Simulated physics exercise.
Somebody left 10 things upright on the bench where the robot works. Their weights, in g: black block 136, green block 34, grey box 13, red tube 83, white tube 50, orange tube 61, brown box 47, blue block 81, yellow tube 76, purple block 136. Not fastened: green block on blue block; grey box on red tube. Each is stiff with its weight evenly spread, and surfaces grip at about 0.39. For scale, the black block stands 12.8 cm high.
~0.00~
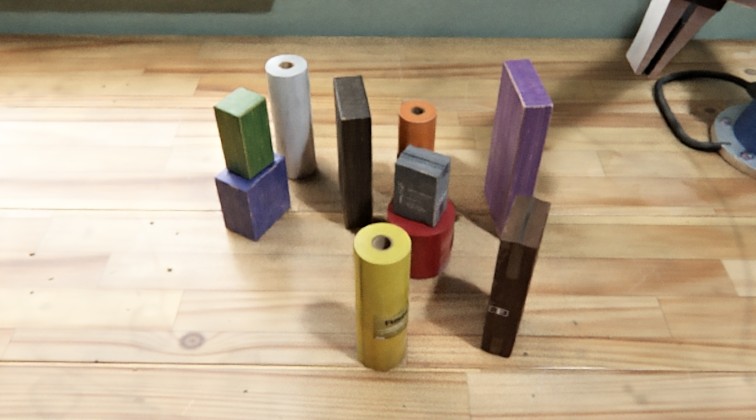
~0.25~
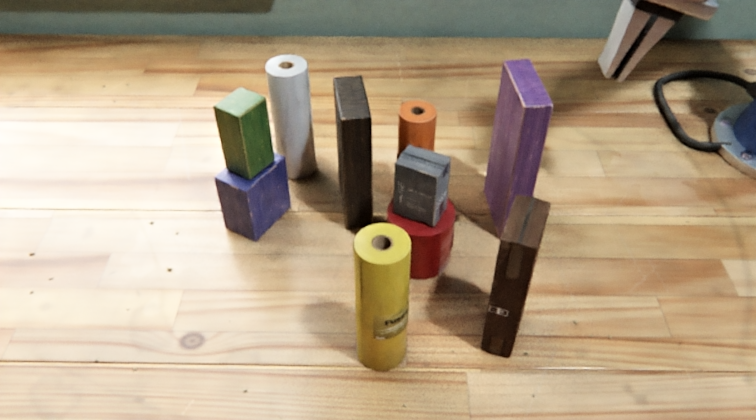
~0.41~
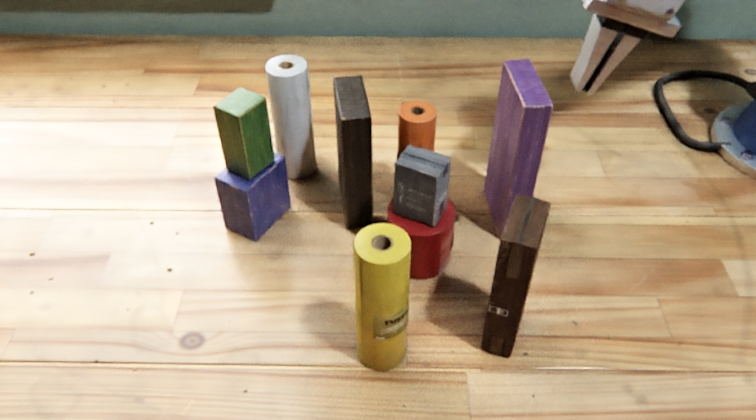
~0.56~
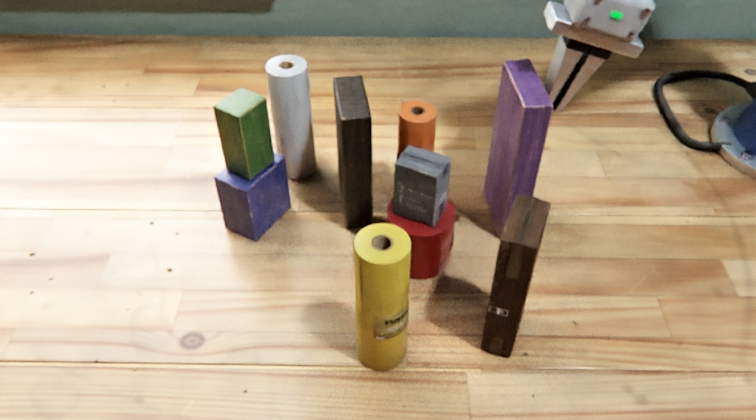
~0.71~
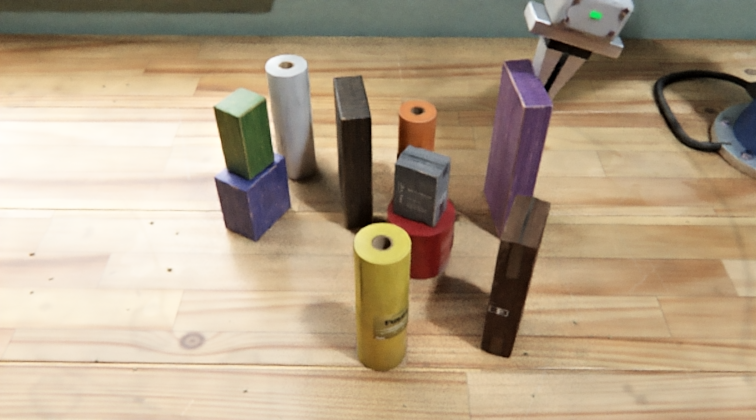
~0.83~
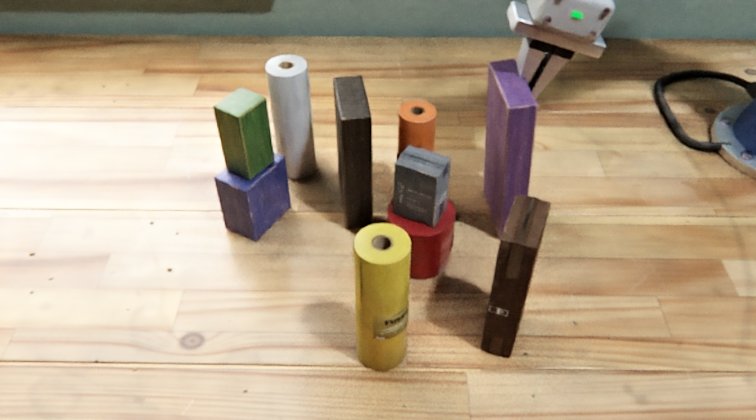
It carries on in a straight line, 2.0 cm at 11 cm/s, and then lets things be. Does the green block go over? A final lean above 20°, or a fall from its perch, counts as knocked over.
The green block ends knocked over.
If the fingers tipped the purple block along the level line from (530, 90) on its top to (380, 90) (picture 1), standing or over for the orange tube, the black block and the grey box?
Orange tube down, black block over, grey box standing.
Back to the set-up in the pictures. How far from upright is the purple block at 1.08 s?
About 20°.
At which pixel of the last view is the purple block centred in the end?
Around (452, 162).
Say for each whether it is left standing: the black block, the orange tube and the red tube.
Black block down, orange tube down, red tube standing.
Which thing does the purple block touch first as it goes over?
The orange tube.
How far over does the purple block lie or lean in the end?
About 70°.
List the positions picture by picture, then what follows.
Fingers at (658, 28); purple block (514, 154) upright; green block (245, 134), in the first frame.
Fingers at (624, 36); purple block (514, 154) upright; black block (354, 155), grey box (422, 186), in the second frame.
Fingers at (594, 52); purple block (514, 154) upright; red tube (420, 234), white tube (292, 120), in the third frame.
Fingers at (561, 71); purple block (514, 154) upright; orange tube (416, 157), brown box (513, 281), in the fourth frame.
Fingers at (542, 71); purple block (514, 154) upright; blue block (255, 193), yellow tube (382, 302), in the fifth frame.
Fingers at (525, 71); purple block (507, 153) leaning 5°; green block (245, 135), in the sixth frame.
After 1.08 s, leaning purple block 21°.
After 1.38 s, orange tube and purple block touch at 1.12 s; black block and orange tube touch at 1.22 s; leaning purple block 61°, orange tube 44°, black block 24°.
After 1.83 s, green block and black block touch at 1.39 s; white tube and orange tube touch at 1.42 s; leaning green block 90°, orange tube 90°, purple block 72°.
At rest, past 20° or fallen, purple block, orange tube, black block, white tube and green block. Standing, brown box, yellow tube, red tube, blue block and grey box.
